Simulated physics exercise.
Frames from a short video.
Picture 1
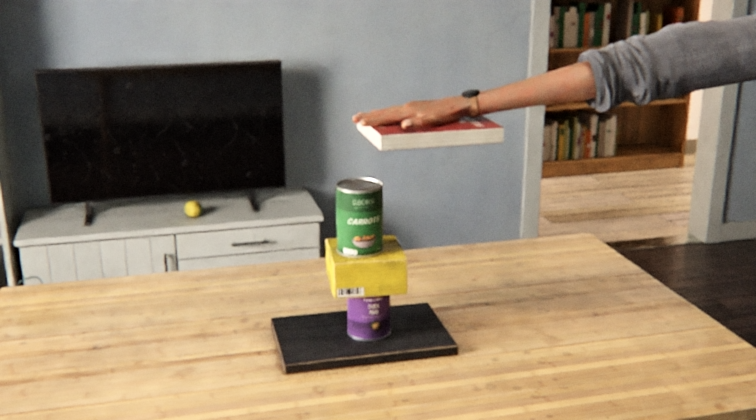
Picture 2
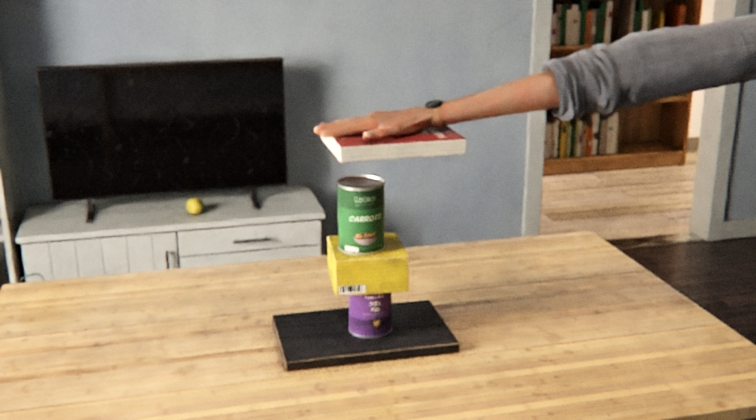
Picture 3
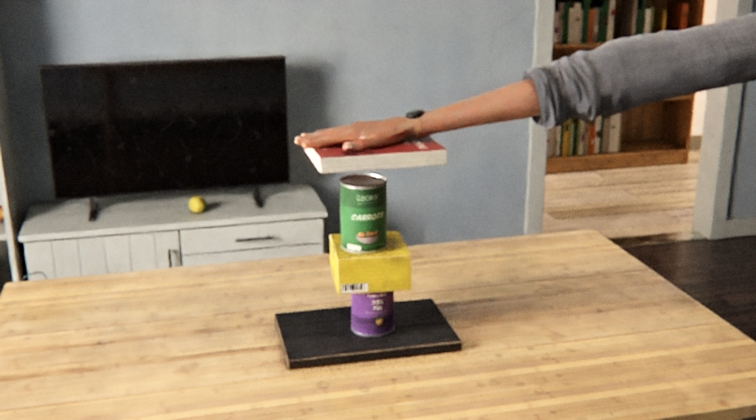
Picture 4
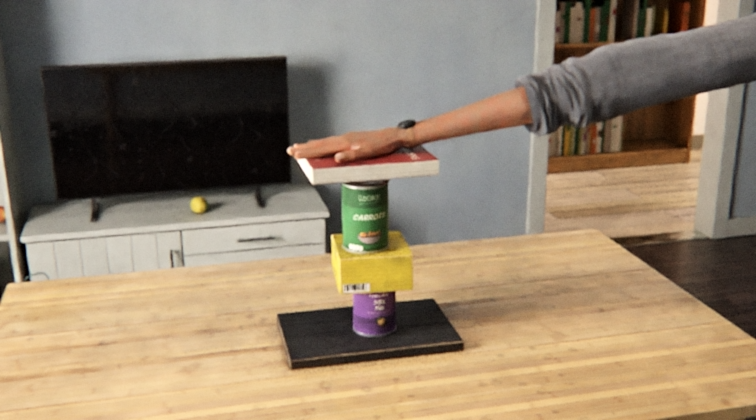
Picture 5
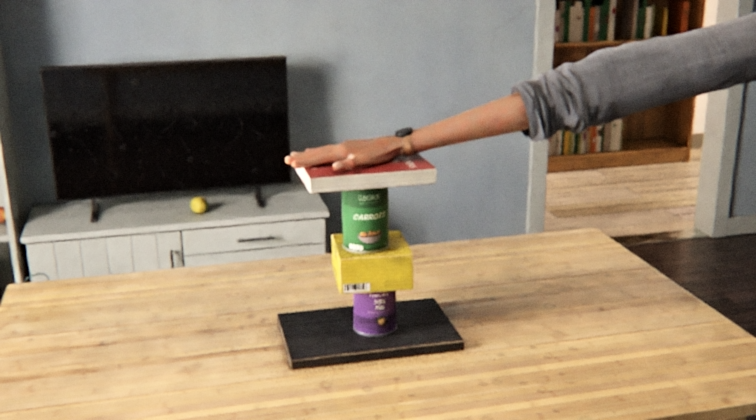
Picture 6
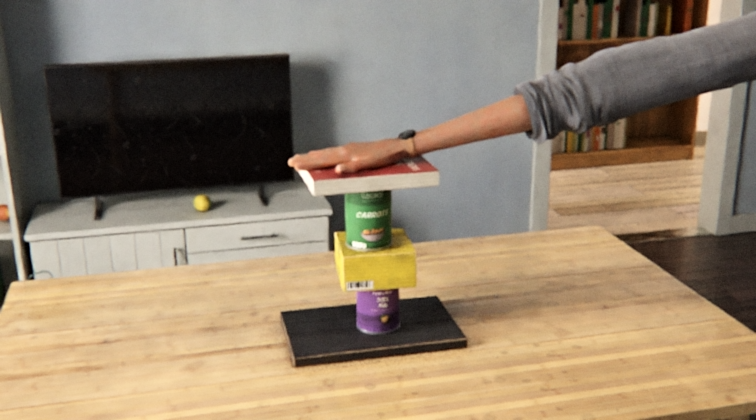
A red book, with a hand resting flat on its cover, moves left above a stack made of a green can, a yellow box and a purple can on a black board. The hand and book then descend to the top of the green can, where the hand stays on the cover.
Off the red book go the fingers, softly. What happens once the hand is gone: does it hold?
Most likely the pile will stay as built.
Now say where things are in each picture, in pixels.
The first picture shows on its way; red book (428, 128); black board (362, 336).
The second picture shows on its way; red book (391, 139); purple pot (370, 306).
The third picture shows on its way; red book (372, 149); black board (365, 332).
The fourth picture shows on its way; red book (365, 159); purple pot (375, 304).
The fifth picture shows on its way; red book (363, 168); black board (368, 332).
The sixth picture shows in place under the hand; red book (366, 170); purple pot (378, 301).
Then, 0.20 s after the last picture, nothing has stirred.
Then, 0.40 s after the last picture, red book resting near (365, 171).
At rest, all 5 in place. Seen from the same camera at the end, red book near (365, 171). The pile holds.
